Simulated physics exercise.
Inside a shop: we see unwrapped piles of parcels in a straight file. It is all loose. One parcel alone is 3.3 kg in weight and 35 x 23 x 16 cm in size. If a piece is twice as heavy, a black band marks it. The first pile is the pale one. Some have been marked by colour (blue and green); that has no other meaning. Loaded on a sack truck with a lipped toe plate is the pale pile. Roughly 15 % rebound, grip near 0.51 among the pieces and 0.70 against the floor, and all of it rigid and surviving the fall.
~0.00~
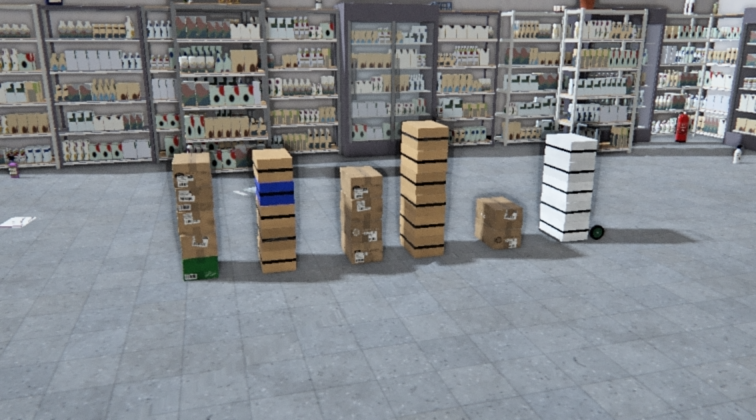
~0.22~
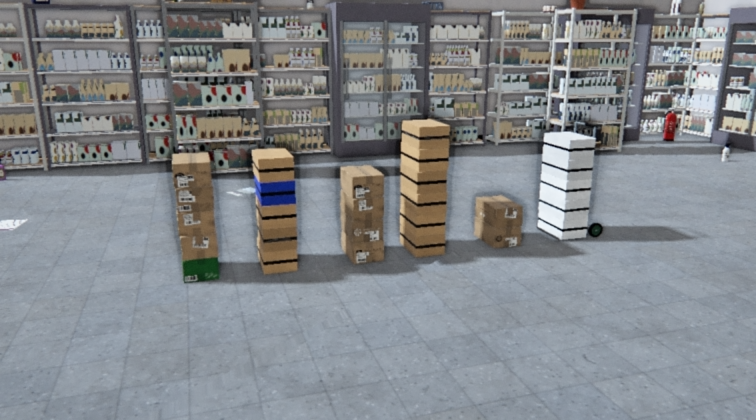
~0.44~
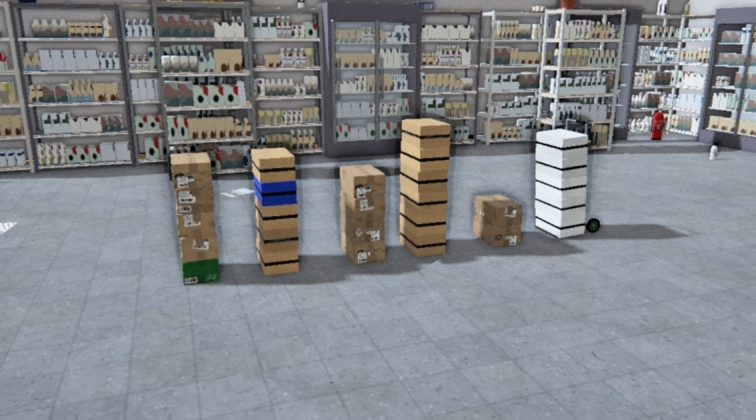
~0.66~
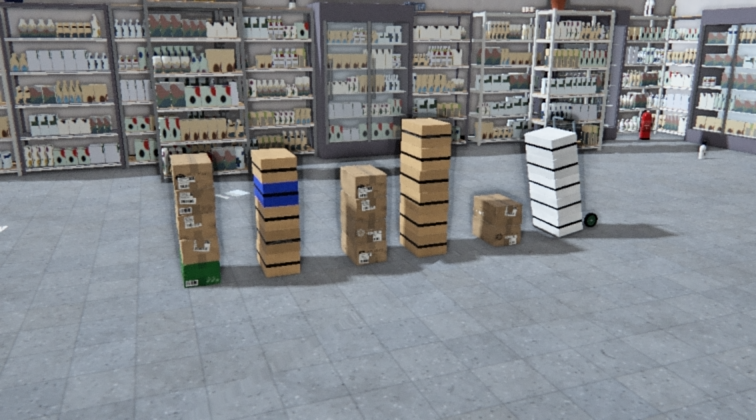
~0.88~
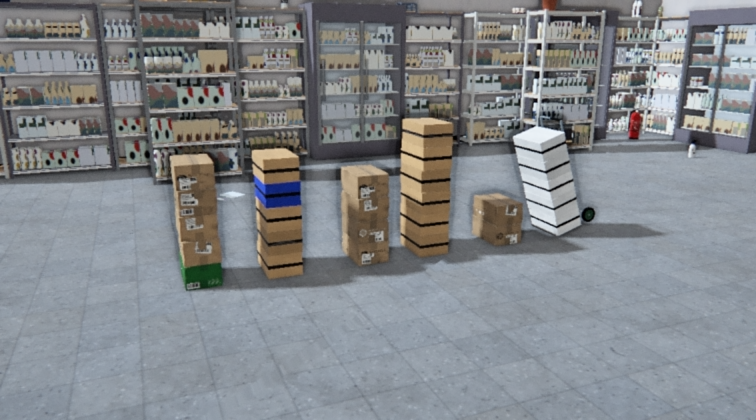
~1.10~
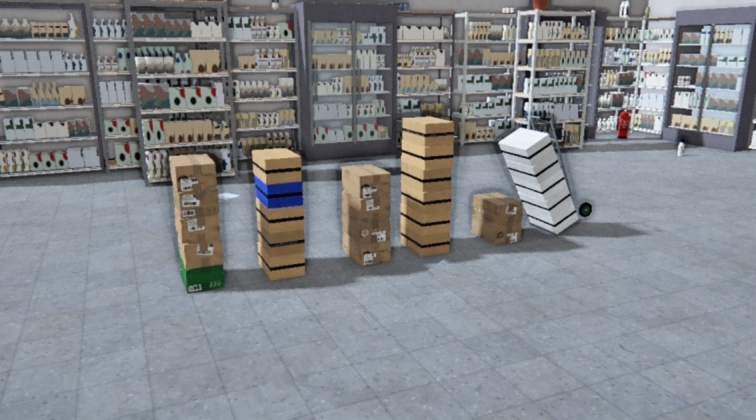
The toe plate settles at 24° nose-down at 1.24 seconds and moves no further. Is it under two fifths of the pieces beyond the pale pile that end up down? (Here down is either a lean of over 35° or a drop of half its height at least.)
Yes. The share down is below two fifths.
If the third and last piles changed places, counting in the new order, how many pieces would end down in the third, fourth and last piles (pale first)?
Third 0, fourth 0, last 0.
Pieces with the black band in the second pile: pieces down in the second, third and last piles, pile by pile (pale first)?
Down per pile - second: 0, third: 0, last: 0.
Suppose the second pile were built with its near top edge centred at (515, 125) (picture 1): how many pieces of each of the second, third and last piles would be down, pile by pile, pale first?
Down by pile: Second 6, third 6, last 5.
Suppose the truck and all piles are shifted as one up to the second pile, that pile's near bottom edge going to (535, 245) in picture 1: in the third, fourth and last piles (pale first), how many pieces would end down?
Down per pile: Third 0, fourth 0, last 0.
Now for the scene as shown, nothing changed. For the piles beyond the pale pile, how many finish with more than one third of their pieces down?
By my count, 1.
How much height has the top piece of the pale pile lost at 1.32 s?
Roughly 10 cm.
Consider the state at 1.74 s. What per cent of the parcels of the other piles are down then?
It's 0 percent at that point.
By 1.32 s, 5 of the pale pile down; none of the 22 other parcels down.
By 1.74 s, 5 of the pale pile down; none of the 22 other parcels down, 2 disturbed.
When it is over (2.7 s), 5 of the pale pile down; 2 of the 22 other parcels down; blue parcel unmoved; green parcel unmoved. That is 9 per cent. In pixels of the last frame, middles, blue parcel near (278, 189), green parcel near (201, 270).
